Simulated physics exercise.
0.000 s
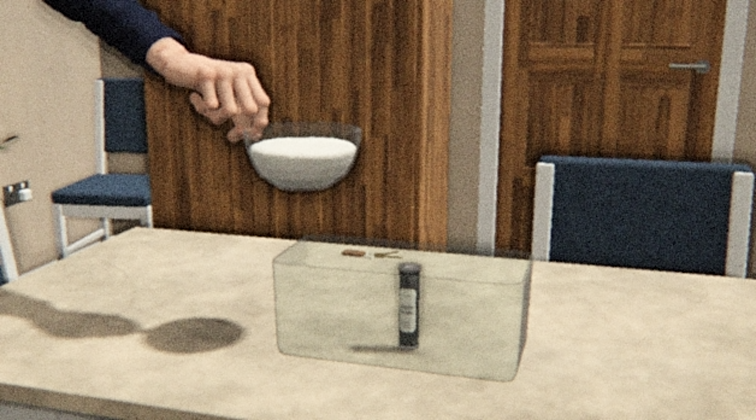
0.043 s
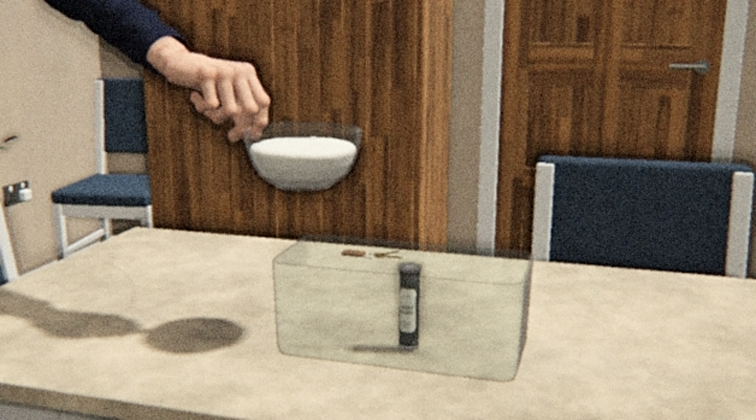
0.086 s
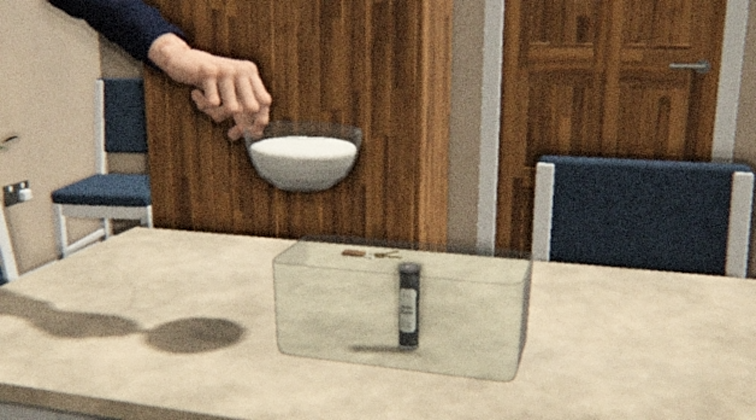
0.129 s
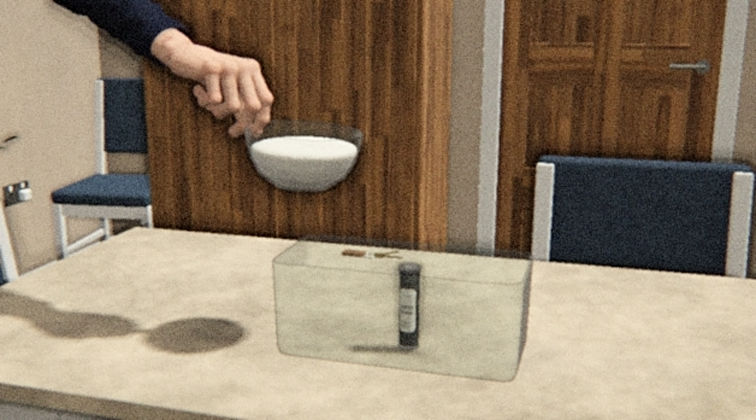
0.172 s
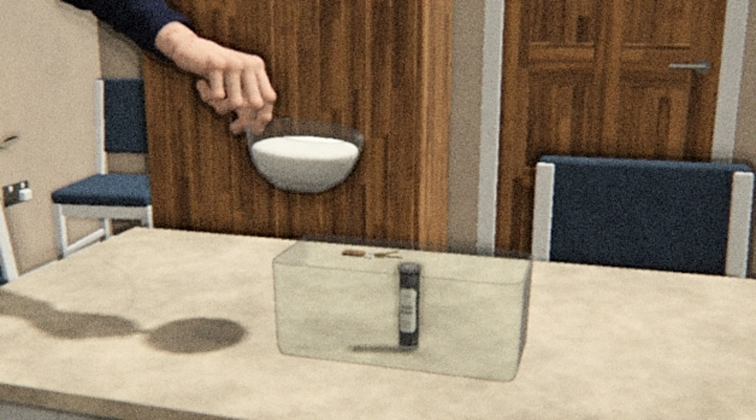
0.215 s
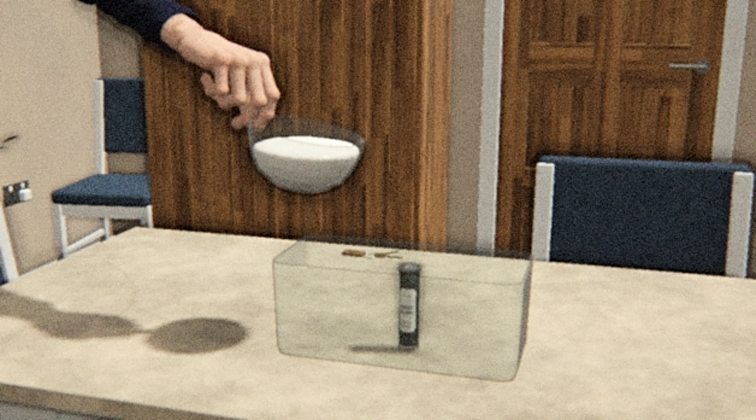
At a pale table in a wood-panelled room, a hand held a clear round bowl of milk above a long see-through basin with a dark tin standing inside, then slowly tilted the bowl slightly rightwards.
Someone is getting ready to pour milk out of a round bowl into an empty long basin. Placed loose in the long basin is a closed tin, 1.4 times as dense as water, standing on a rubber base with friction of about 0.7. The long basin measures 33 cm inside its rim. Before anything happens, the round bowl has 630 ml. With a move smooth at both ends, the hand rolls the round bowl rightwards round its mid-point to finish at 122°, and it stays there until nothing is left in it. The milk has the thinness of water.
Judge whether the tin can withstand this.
It withstands it and stays upright.
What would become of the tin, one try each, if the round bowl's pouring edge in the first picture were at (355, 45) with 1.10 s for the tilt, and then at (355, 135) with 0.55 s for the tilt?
Try 1: Still standing; try 2: Tipped over.
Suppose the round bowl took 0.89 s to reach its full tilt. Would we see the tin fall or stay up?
Then the tin does not tip.
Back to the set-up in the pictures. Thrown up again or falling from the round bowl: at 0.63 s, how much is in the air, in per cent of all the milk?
Roughly 38 percent.
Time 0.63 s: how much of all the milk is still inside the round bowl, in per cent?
Near 42 in a hundred.
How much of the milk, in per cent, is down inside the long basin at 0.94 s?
I reckon close to 98 per cent.
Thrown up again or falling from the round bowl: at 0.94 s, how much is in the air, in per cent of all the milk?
Roughly 2 %.
By 0.63 s the tilt is 75° and 41 per cent is still to pour; the tin stands where it began.
By 0.94 s the tilt is 115° and 0 per cent is still to pour; the tin stands where it began.
By 1.25 s the tilt is 122° and 0 per cent is still to pour; the tin stands where it began.
By 1.60 s the tilt is 122° and 0 per cent is still to pour; the tin stands where it began.
At rest the tin stands where it began.
